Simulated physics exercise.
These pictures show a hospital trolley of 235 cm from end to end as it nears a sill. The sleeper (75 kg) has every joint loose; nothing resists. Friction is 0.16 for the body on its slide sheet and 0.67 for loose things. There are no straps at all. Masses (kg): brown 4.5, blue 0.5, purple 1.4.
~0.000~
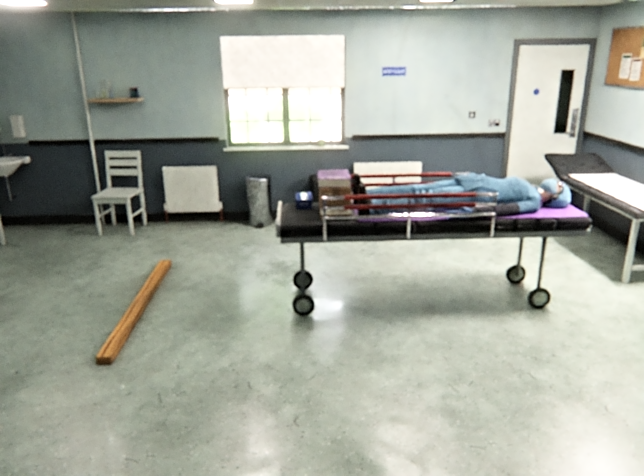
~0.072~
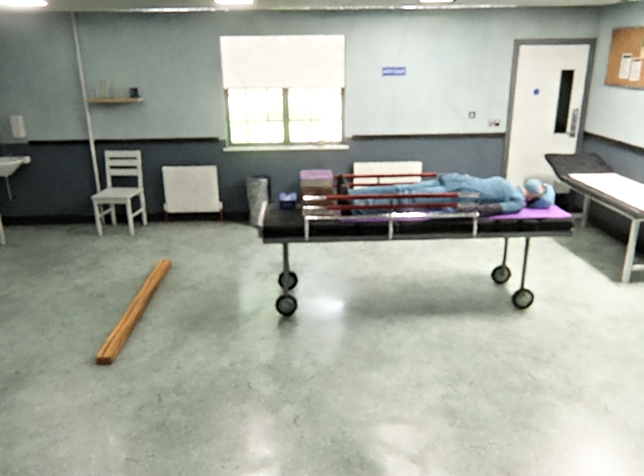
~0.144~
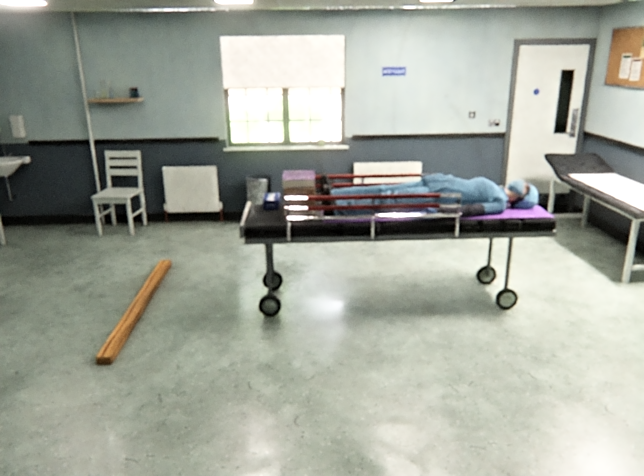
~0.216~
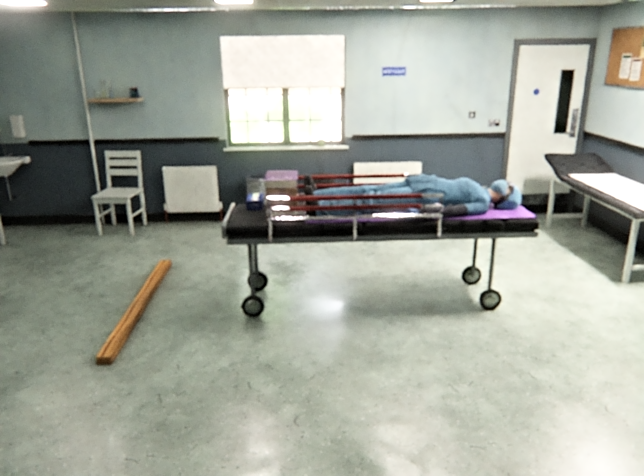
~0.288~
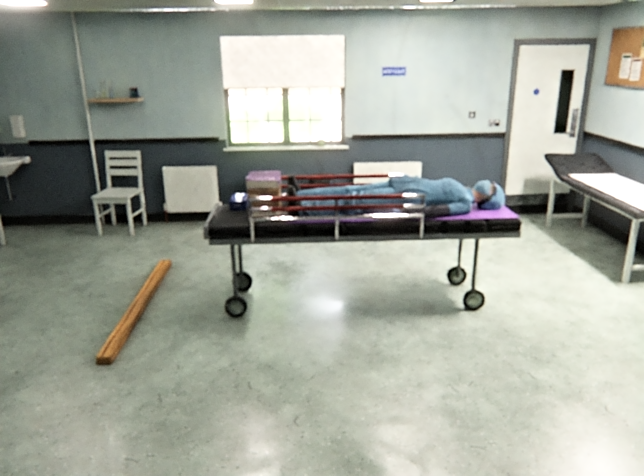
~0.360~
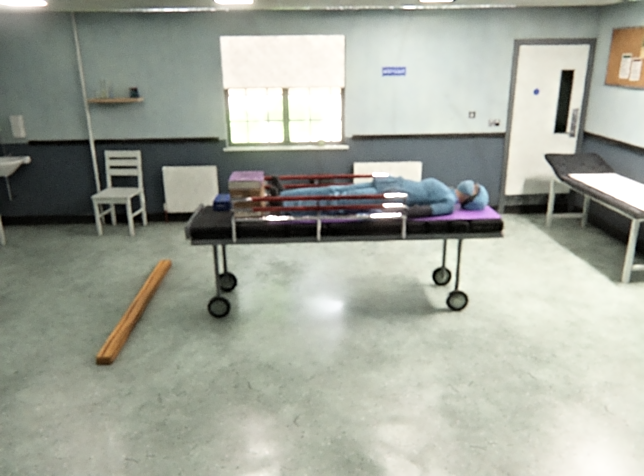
To begin with, a person in blue lies on a wheeled trolley right of a wooden beam on the floor, with a bulky brown item topped by something purple near their feet. The trolley rolls steadily left, narrowing the gap to the beam, while the person lies still and nobody is seen pushing.
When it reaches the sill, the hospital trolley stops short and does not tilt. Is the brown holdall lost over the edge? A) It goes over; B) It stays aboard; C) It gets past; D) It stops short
A.
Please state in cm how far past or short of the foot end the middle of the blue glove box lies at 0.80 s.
About 0 cm short of it.
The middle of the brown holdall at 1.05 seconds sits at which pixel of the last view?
Roughly at pixel (119, 202).
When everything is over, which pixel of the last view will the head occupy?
(275, 201).
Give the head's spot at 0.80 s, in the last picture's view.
(371, 199).
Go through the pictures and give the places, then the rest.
The first picture shows brown holdall (334, 198), purple folder (334, 178); 121 cm from contact.
The second picture shows brown holdall (317, 198), purple folder (316, 178); 108 cm from contact.
The third picture shows brown holdall (300, 198), purple folder (299, 179); 94 cm from contact.
The fourth picture shows brown holdall (283, 199), purple folder (282, 179); 81 cm from contact.
The fifth picture shows brown holdall (266, 199), purple folder (264, 179); 68 cm from contact.
The sixth picture shows brown holdall (248, 200), purple folder (247, 180); 54 cm from contact. Speed about 1.8 m/s.
It happens at 0.65 s.
After 0.80 s the brown holdall is 25 cm short of the foot end, tilted 0°, near (151, 201) in the last picture's view.
After 1.05 s the brown holdall is 0 cm short of the foot end, tilted 0°, near (119, 202) in the last picture's view; the purple folder 1 cm past the foot end, tilted 0°.
After 1.35 s the brown holdall is 15 cm past the foot end, tilted 70°, near (101, 221) in the last picture's view; the purple folder 31 cm past the foot end, tilted 65°.
Final state at 2.1 s, brown holdall drops off; blue glove box drops off; purple folder drops off; left ankle crosses the foot end.
